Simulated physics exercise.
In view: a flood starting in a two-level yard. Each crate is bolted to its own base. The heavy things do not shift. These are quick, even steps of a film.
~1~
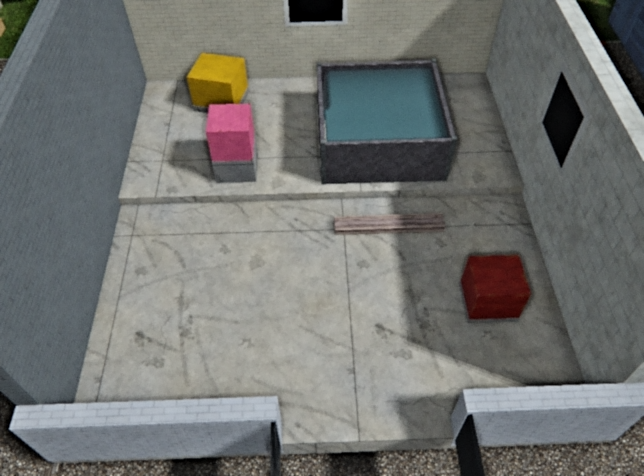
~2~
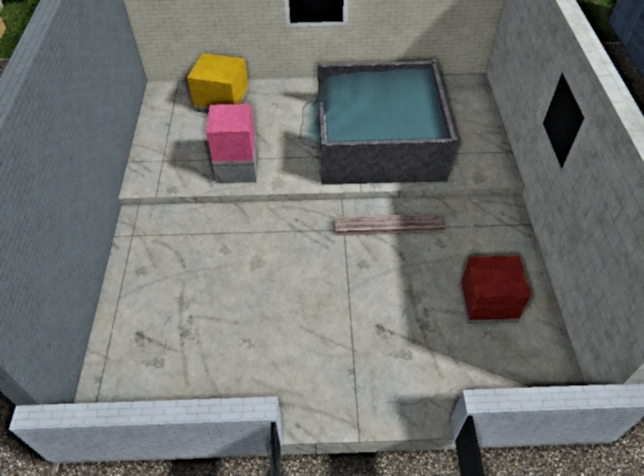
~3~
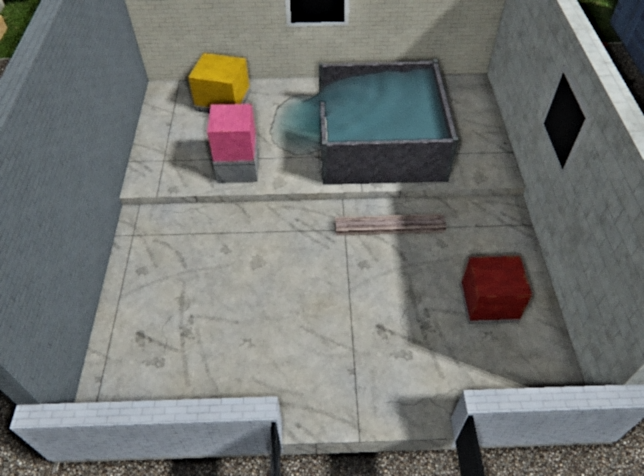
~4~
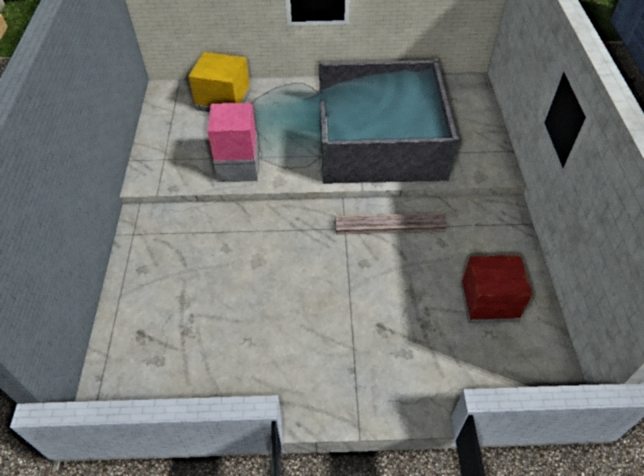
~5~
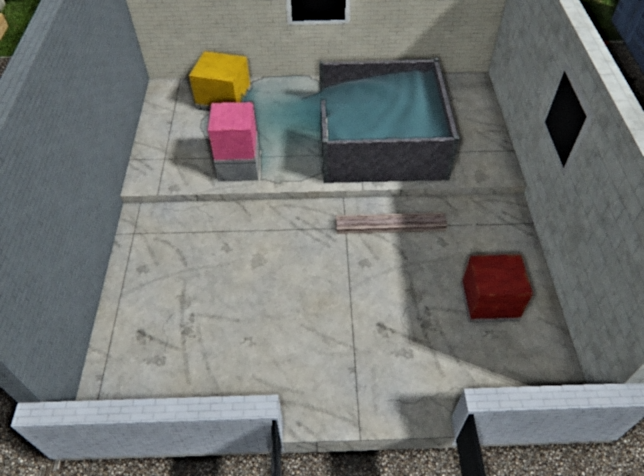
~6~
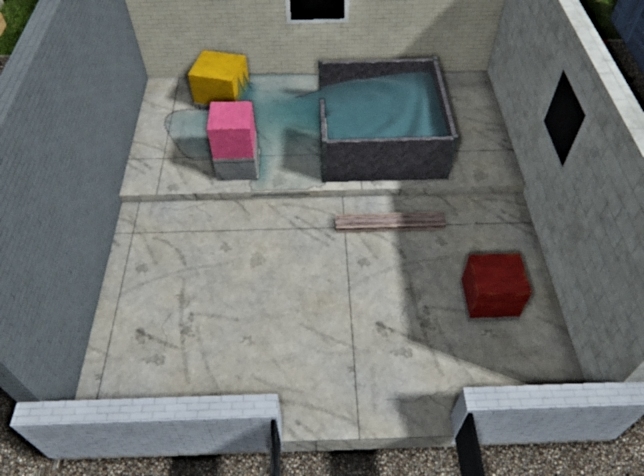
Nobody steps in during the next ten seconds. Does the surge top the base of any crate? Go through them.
The pink crate keeps dry; the yellow crate is soaked; the red crate is soaked.
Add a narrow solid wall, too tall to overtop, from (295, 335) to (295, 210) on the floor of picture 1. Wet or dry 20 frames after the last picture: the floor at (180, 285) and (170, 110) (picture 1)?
In that order: Under water, flooded.
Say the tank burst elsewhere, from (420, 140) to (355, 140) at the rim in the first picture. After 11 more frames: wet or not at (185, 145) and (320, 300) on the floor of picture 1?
In turn: Dry, wet.
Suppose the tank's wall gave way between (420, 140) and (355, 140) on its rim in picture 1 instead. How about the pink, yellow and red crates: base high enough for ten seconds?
Then: The pink one escapes it; the yellow one escapes it; the red one ends up wet.
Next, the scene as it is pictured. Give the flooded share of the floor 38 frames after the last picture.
Close to 80 %.
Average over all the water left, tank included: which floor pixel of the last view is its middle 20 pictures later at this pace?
Near (281, 152).
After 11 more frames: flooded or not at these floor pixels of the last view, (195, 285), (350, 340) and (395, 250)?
In turn: Clear, no water, dry.
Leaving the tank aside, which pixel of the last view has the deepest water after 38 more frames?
I would point to (73, 411).
A moment on, water covers 20 % of the floor; the pink crate water round its plinth, the yellow crate water round its plinth, the red crate not reached.
Next, water covers 30 % of the floor; the pink crate water round its plinth, the yellow crate water round its plinth, the red crate not reached.
Then, water covers 45 % of the floor; the pink crate water round its plinth, the yellow crate water round its plinth, the red crate not reached.
Later, water covers 80 % of the floor; the pink crate water round its plinth, the yellow crate water round its plinth, the red crate not reached.
In the end, water covers 95 % of the floor; the pink crate stayed above the water, the yellow crate was topped, the red crate was topped.
